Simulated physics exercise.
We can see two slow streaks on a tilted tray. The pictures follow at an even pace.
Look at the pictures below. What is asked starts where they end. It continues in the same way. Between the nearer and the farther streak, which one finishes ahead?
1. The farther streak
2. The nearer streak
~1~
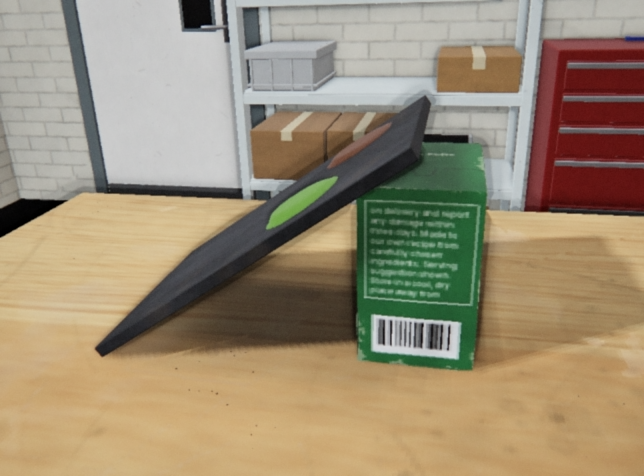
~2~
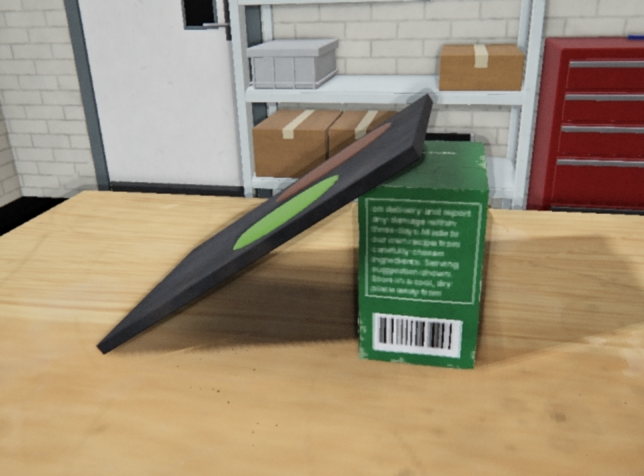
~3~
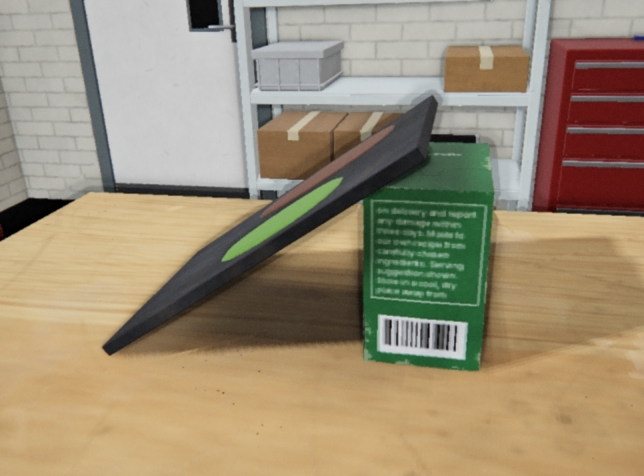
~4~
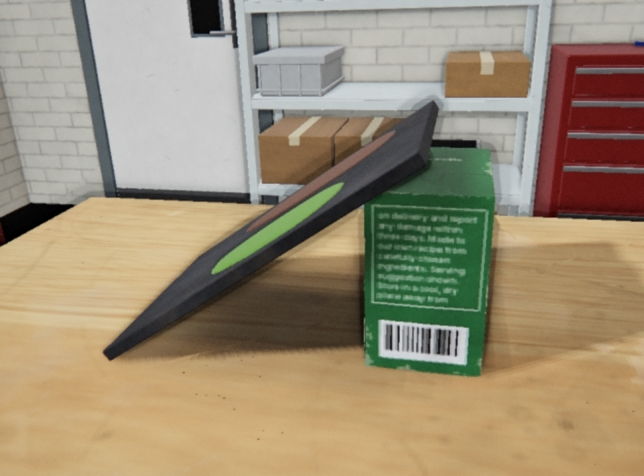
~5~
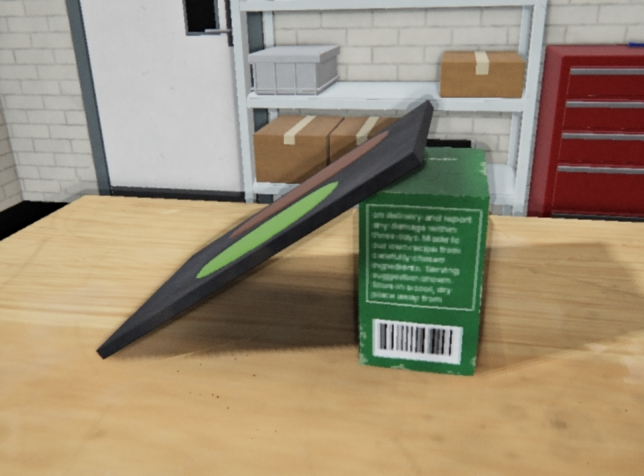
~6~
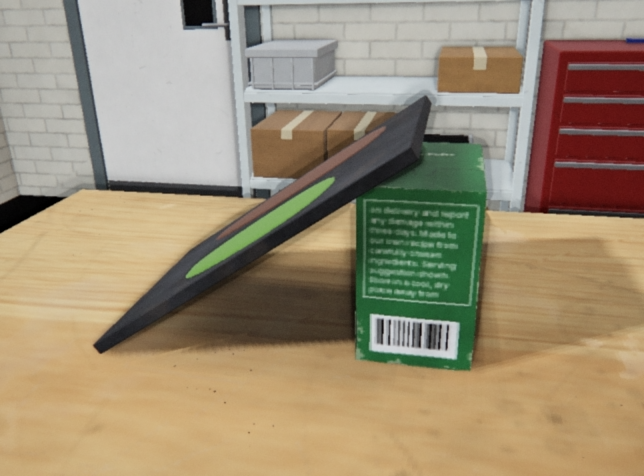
Option 1: The farther streak.
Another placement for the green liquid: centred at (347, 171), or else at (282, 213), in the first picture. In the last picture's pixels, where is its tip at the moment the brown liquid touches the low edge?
Its tip would sit near (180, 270) in the first try and at (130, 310) in the second.
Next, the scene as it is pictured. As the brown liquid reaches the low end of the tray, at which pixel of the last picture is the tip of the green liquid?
In the last picture its tip is at about (154, 294).
Next, the green liquid is three quarters of the way down; the brown liquid is close to the edge.
Finally, the green liquid is close to the edge; the brown liquid is at the low edge.
